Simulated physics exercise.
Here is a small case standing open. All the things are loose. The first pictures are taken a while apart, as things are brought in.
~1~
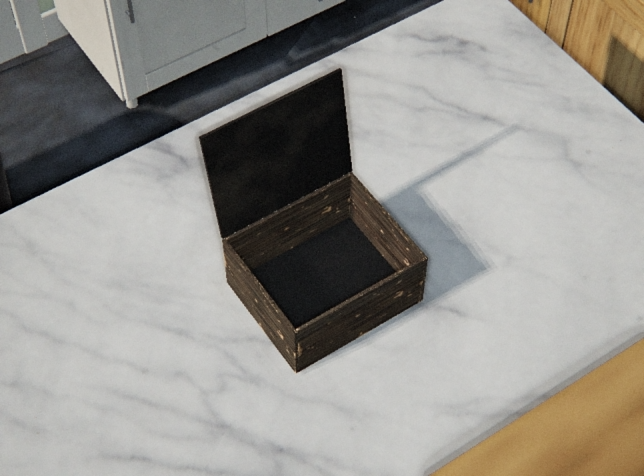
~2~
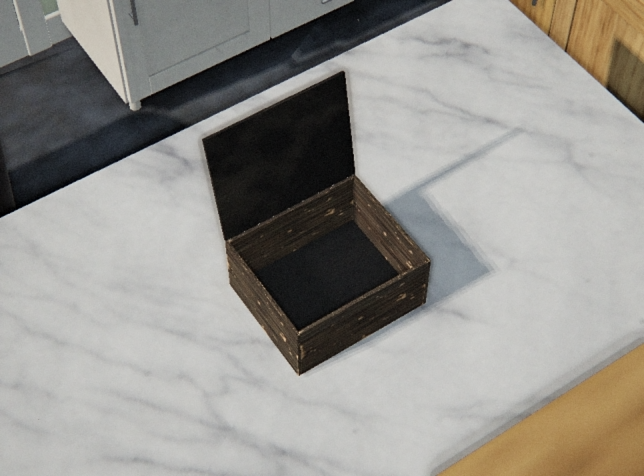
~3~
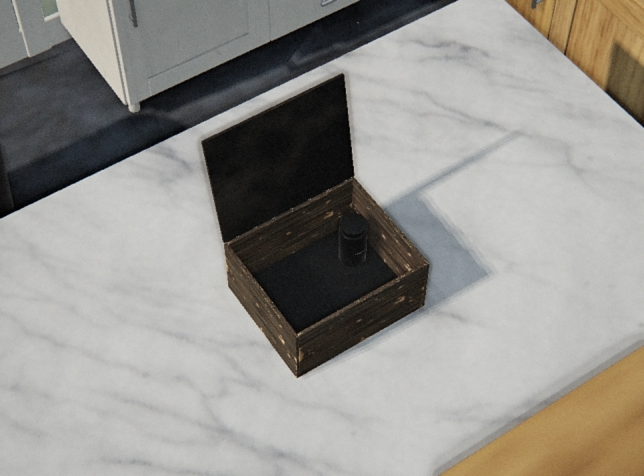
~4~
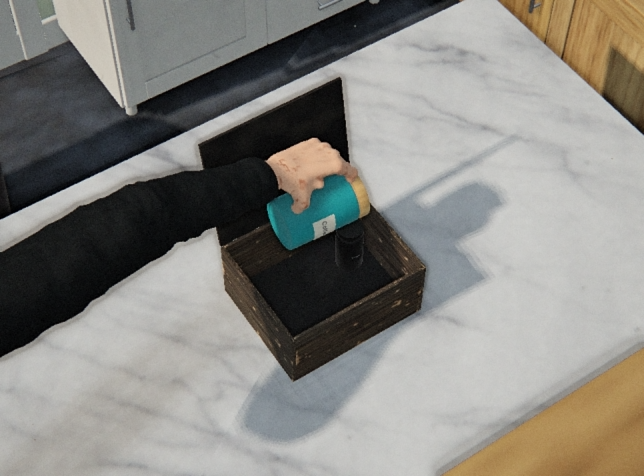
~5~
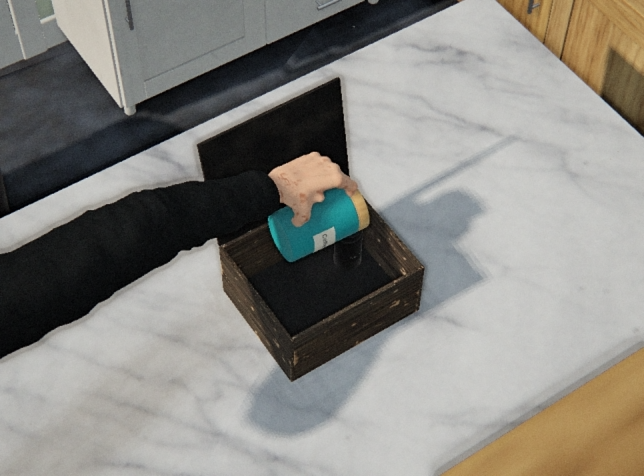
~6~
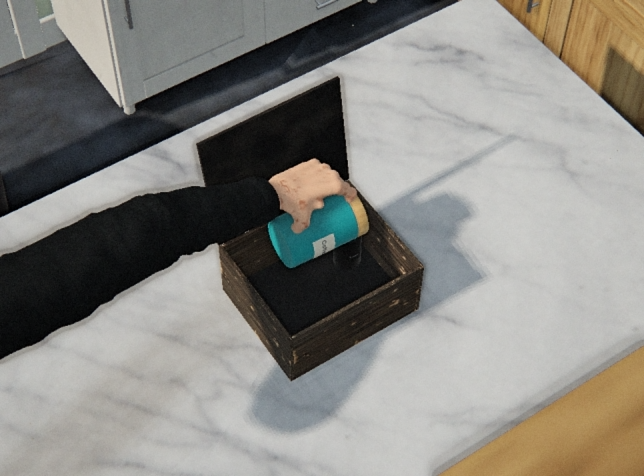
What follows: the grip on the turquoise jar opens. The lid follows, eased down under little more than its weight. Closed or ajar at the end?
As it turns out, it will not close.
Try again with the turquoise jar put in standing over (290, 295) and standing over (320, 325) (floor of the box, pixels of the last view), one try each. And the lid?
First try: It will not close; second try: It stays ajar.
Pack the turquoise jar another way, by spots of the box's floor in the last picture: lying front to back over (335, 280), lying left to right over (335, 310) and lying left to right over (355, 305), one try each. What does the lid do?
In the first case it closes; in the second case it shuts flat; in the third case it sits on the rim.
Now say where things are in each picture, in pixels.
In the first picture, the last thing is not in view yet.
In the second picture, the last thing is not in view yet.
In the third picture, the last thing is not in view yet; black shaker (353, 240).
In the fourth picture, on its way; turquoise jar (319, 208); black shaker (350, 244).
In the fifth picture, on its way; turquoise jar (319, 221); black shaker (348, 244).
In the sixth picture, in place under the hand; turquoise jar (318, 227).
Then, 0.70 s after the last picture, turquoise jar rolled about its own width near (268, 273).
Then, 1.60 s after the last picture, lid 58° above the rim; turquoise jar rolled about its own width near (268, 273).
At rest, lid 34° above the rim; moved from the start, turquoise jar; black shaker in place. Seen from the same camera at the end, turquoise jar near (274, 281).
